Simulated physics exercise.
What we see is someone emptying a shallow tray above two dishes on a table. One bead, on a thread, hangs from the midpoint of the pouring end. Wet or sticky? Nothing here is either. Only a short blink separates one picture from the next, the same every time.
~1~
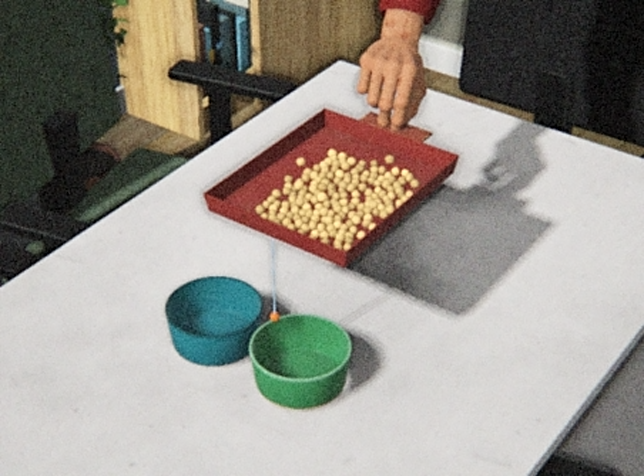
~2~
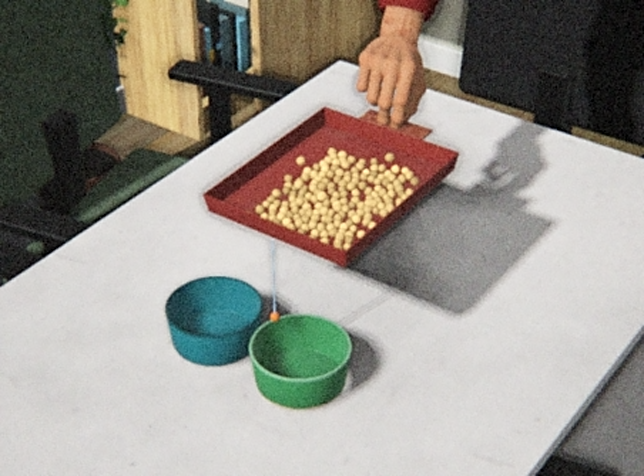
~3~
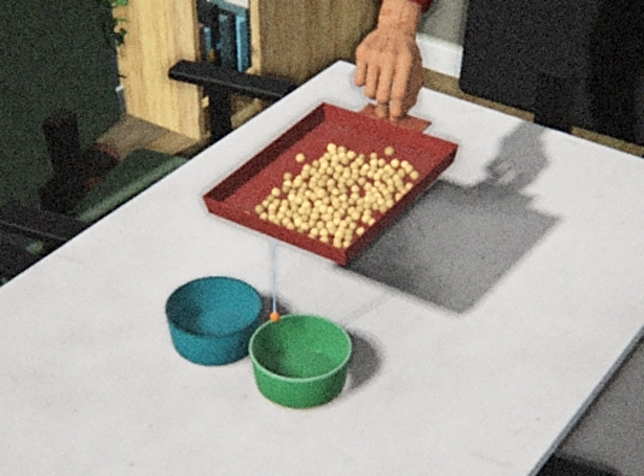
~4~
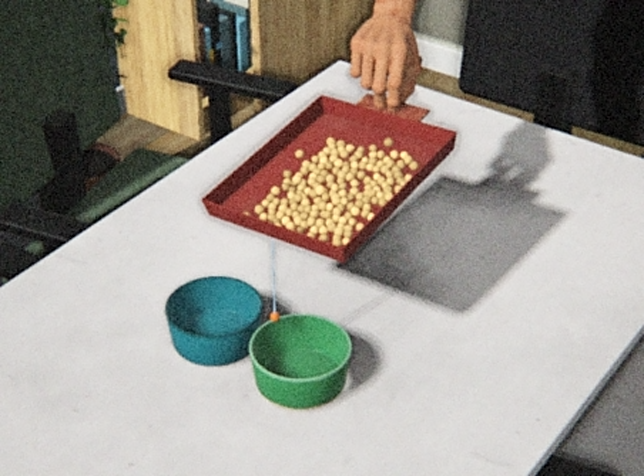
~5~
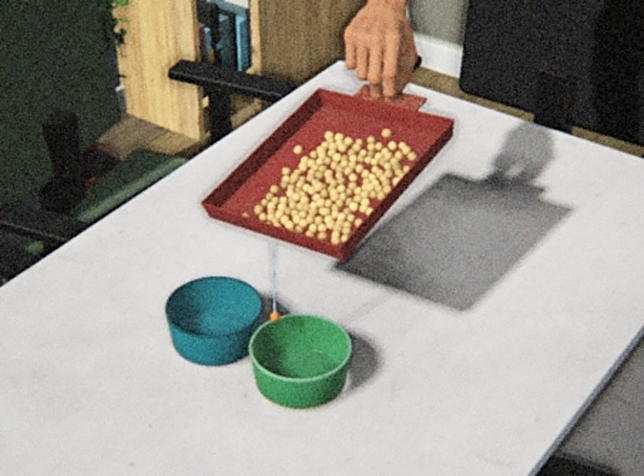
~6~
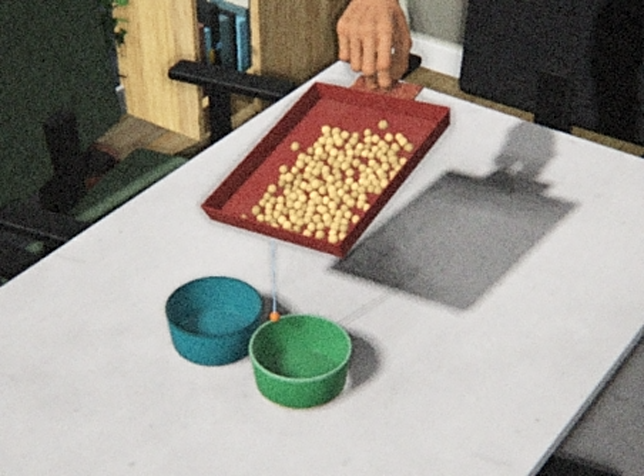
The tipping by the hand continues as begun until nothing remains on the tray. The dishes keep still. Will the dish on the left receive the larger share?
Yes, more lands left.
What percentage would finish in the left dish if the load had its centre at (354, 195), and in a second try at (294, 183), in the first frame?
Close to 90 %, followed by close to 100 %.
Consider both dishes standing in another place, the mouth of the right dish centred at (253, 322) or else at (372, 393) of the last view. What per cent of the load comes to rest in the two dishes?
The first comes to 60 percent and the second to 10 percent.
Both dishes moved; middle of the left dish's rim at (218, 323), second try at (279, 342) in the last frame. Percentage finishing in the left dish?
It would be near 80 per cent first and near 10 per cent second.
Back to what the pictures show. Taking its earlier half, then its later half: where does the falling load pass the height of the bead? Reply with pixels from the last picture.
(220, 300), then (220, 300).
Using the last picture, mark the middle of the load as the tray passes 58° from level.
Mark it at roughly (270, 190) in the final frame.
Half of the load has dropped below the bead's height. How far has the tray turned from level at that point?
Near 110 degrees.
Just after the last frame, tray tipped steeply; every one on the tray.
A moment on, tray tipped right over; almost all on the tray; just a few in the left dish.
Further on, tray tipped past a quarter turn; the larger part in the left dish; roughly a quarter outside both.
When it is over, tray tipped past a quarter turn; not one in the right dish; the larger part in the left dish; roughly a quarter outside both.
